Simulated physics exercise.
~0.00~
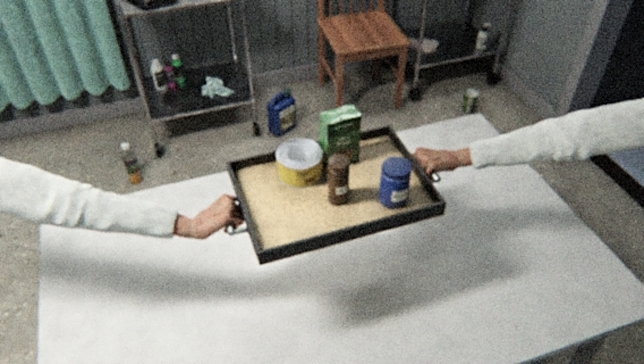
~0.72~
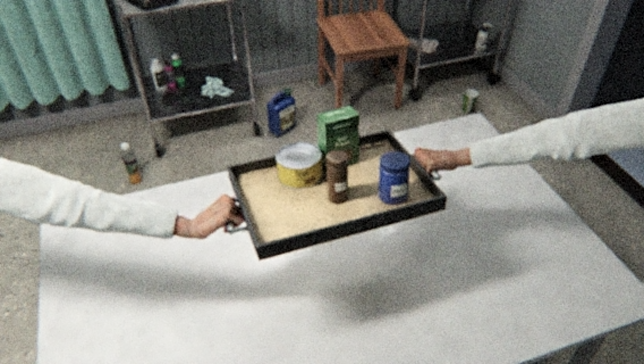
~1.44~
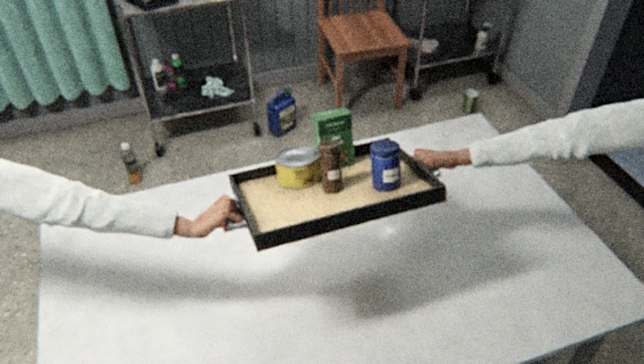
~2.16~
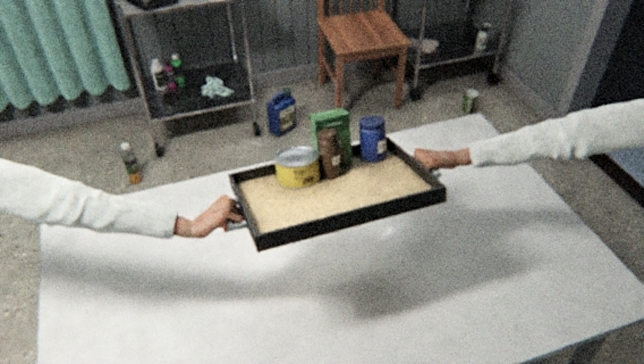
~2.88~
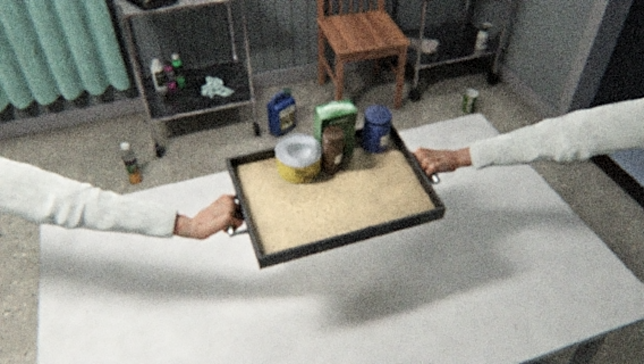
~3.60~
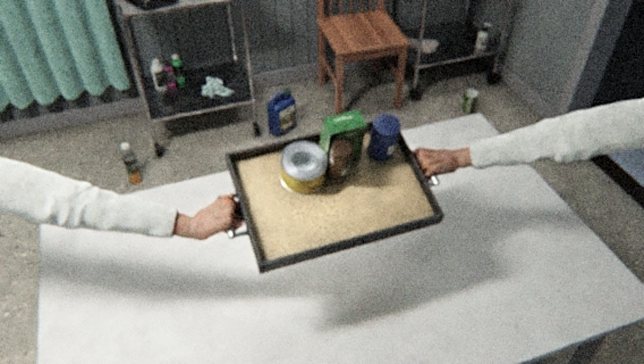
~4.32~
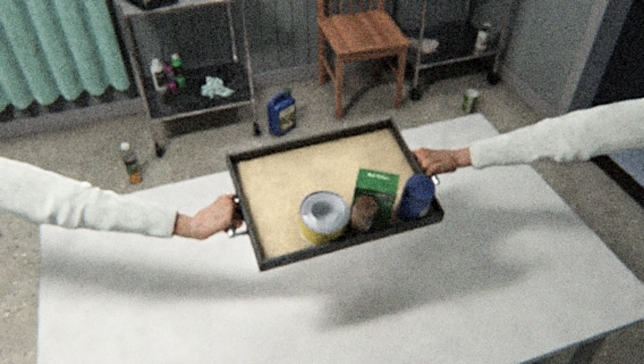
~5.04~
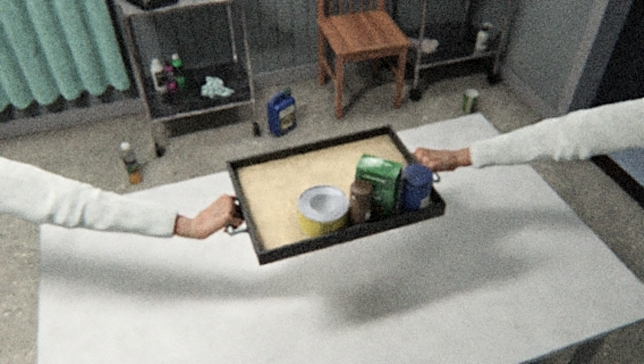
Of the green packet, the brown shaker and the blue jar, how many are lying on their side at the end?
None of them are lying on their side; the green packet, the brown shaker and the blue jar are all still upright on the tray.
